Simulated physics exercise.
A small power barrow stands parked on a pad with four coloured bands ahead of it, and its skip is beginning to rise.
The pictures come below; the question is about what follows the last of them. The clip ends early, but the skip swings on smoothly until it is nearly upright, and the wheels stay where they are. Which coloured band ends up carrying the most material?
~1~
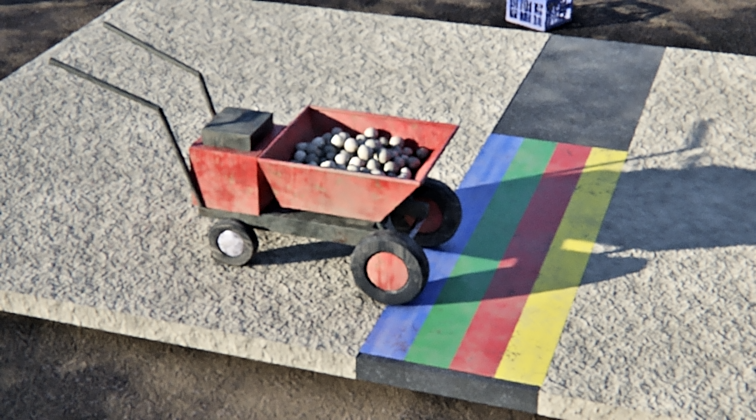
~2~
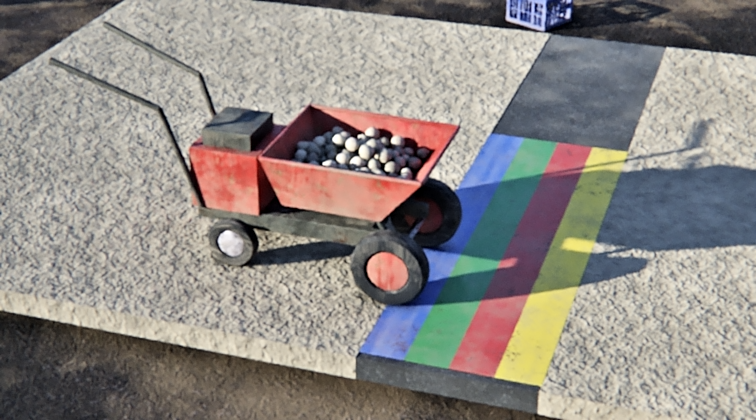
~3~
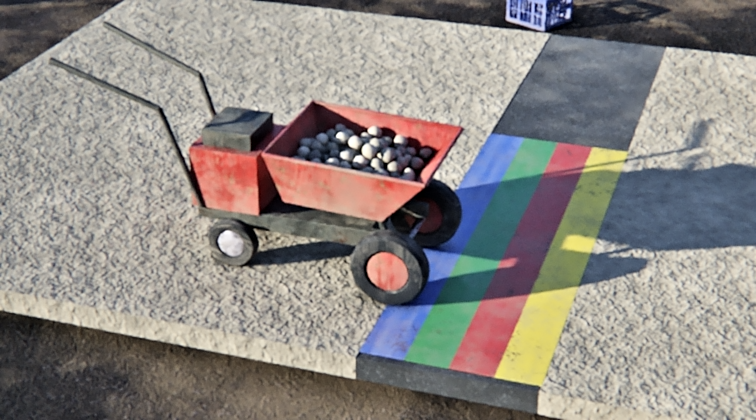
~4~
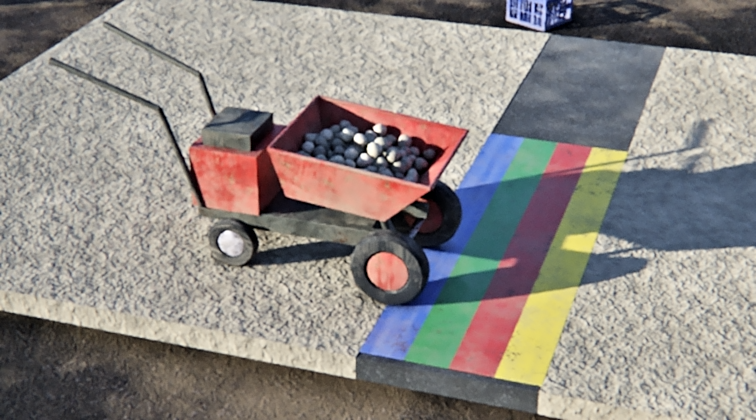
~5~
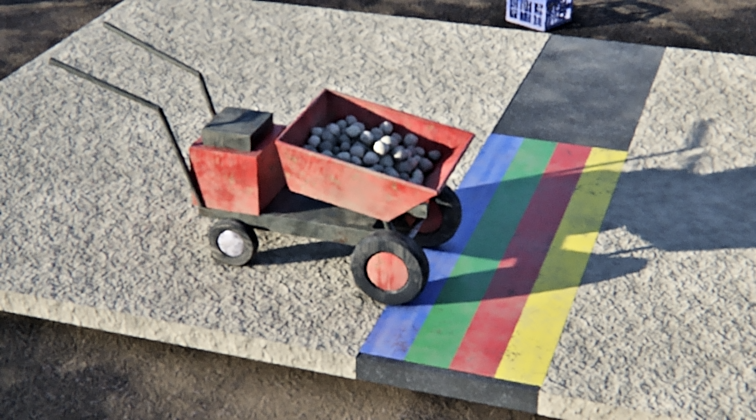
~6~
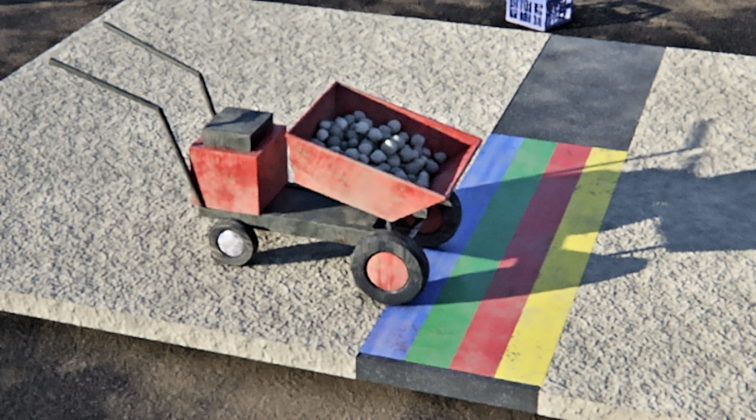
The yellow band.
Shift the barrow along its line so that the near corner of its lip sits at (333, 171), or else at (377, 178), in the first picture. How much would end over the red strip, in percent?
That comes to some 20 in a hundred for the first try and some 40 in a hundred for the second.
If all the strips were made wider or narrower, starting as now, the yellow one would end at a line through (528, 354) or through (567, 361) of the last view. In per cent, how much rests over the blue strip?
The first one comes out at 0 percent, while the second comes out at 0 percent.
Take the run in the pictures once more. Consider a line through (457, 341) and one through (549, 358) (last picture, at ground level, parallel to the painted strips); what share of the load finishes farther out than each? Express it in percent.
I'd say about 90 and about 30 in a hundred.
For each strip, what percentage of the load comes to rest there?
Blue strip = 0 %; green strip = 0 %; red strip = 25 %; yellow strip = 40 %.
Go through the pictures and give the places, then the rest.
In the first frame, lip of the skip at (420, 184), level; top of the load at (352, 146), river pebbles; blue strip at (398, 327); green strip at (441, 335); red strip at (485, 342); yellow strip at (530, 351).
In the second frame, lip of the skip at (421, 184), level; top of the load at (353, 145).
In the third frame, lip of the skip at (425, 186), tipped barely; top of the load at (349, 156).
In the fourth frame, lip of the skip at (430, 189), tipped a little; top of the load at (353, 153).
In the fifth frame, lip of the skip at (437, 193), tipped a little; top of the load at (343, 141).
In the sixth frame, lip of the skip at (445, 199), tipped clearly; top of the load at (351, 137); blue strip at (398, 327); green strip at (441, 335); red strip at (485, 342); yellow strip at (530, 351).
Soon, skip tipped steeply; all in the skip.
A while on, skip tipped right over; about two thirds in the skip; a small part over the red strip; about a quarter over the yellow strip; a stray few off the paint.
Towards the end, skip tipped right over; a small part in the skip; about a quarter over the red strip; about a third over the yellow strip; about a quarter off the paint.
Finally, skip tipped right over; a small part in the skip; none over the blue strip; a stray few over the green strip; about a quarter over the red strip; about a third over the yellow strip; about a quarter off the paint.
